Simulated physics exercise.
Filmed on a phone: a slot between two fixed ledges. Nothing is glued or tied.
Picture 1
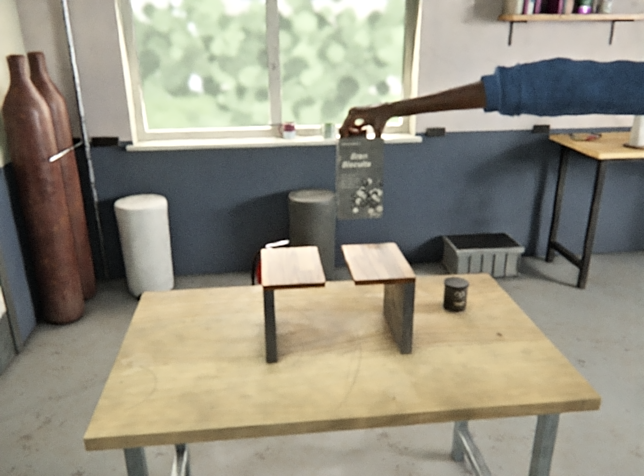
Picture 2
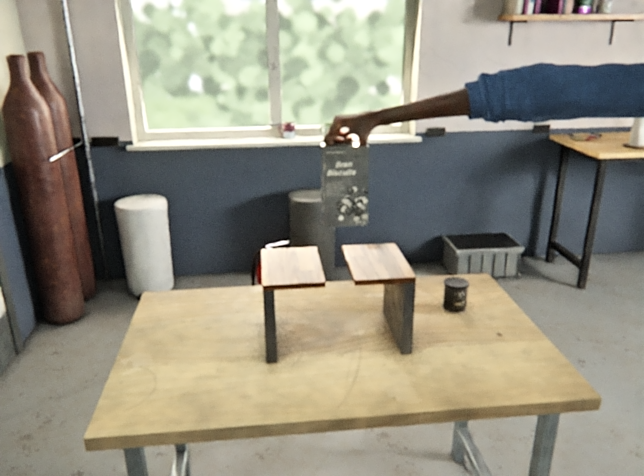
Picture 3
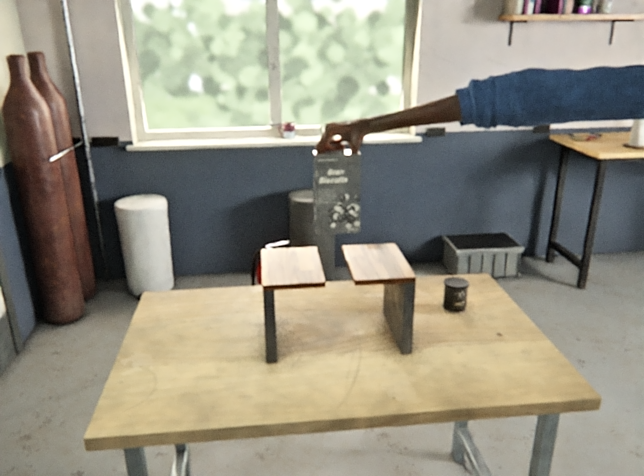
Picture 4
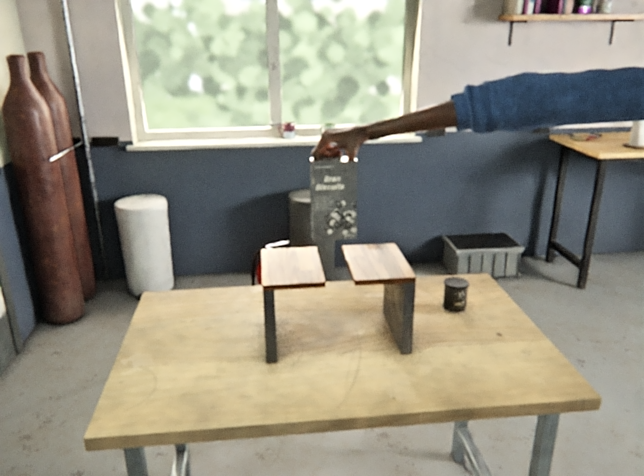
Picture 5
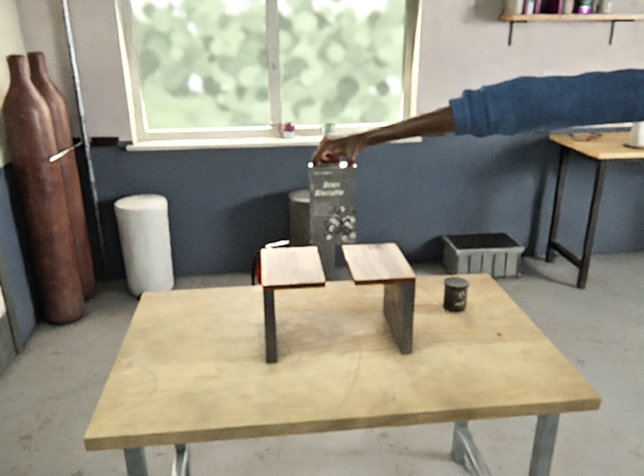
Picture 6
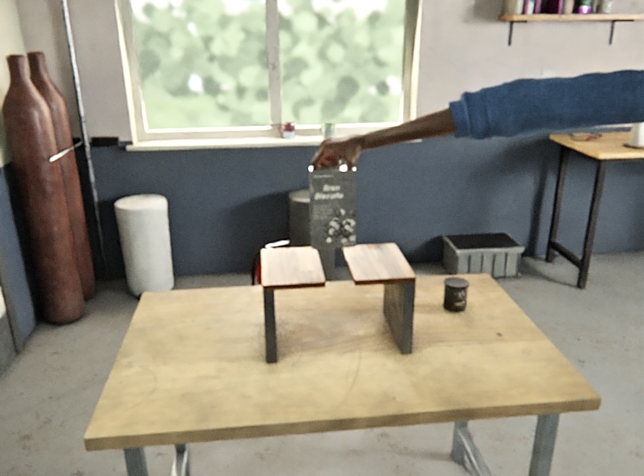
An arm in a blue sleeve reaches in from the right, holding a grey packet by its top, in a workshop-like room seen from the front by a still camera. Below are two small wooden-topped stands with a gap between them on a wooden table, a black tin to their right. The hand carries the packet left and lowers it, slowing until it hovers above the gap.
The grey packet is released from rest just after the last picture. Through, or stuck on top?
As it turns out, it stays on top.
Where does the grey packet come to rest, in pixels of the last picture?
Near (332, 226).
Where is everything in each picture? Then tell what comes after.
In the first frame, on its way; grey packet (359, 177); black tin (455, 295).
In the second frame, on its way; grey packet (345, 185); black tin (455, 295).
In the third frame, on its way; grey packet (337, 192); black tin (455, 295).
In the fourth frame, on its way; grey packet (334, 199); black tin (455, 295).
In the fifth frame, on its way; grey packet (332, 204); black tin (455, 295).
In the sixth frame, poised above the slot; grey packet (332, 208); black tin (455, 295).
Then, 0.20 s after the last picture, grey packet slid a little near (332, 225).
Then, 0.30 s after the last picture, grey packet resting near (330, 225).
At rest, moved from the start, grey packet; black tin in place. Seen from the same camera at the end, grey packet near (332, 226). The packet is caught.
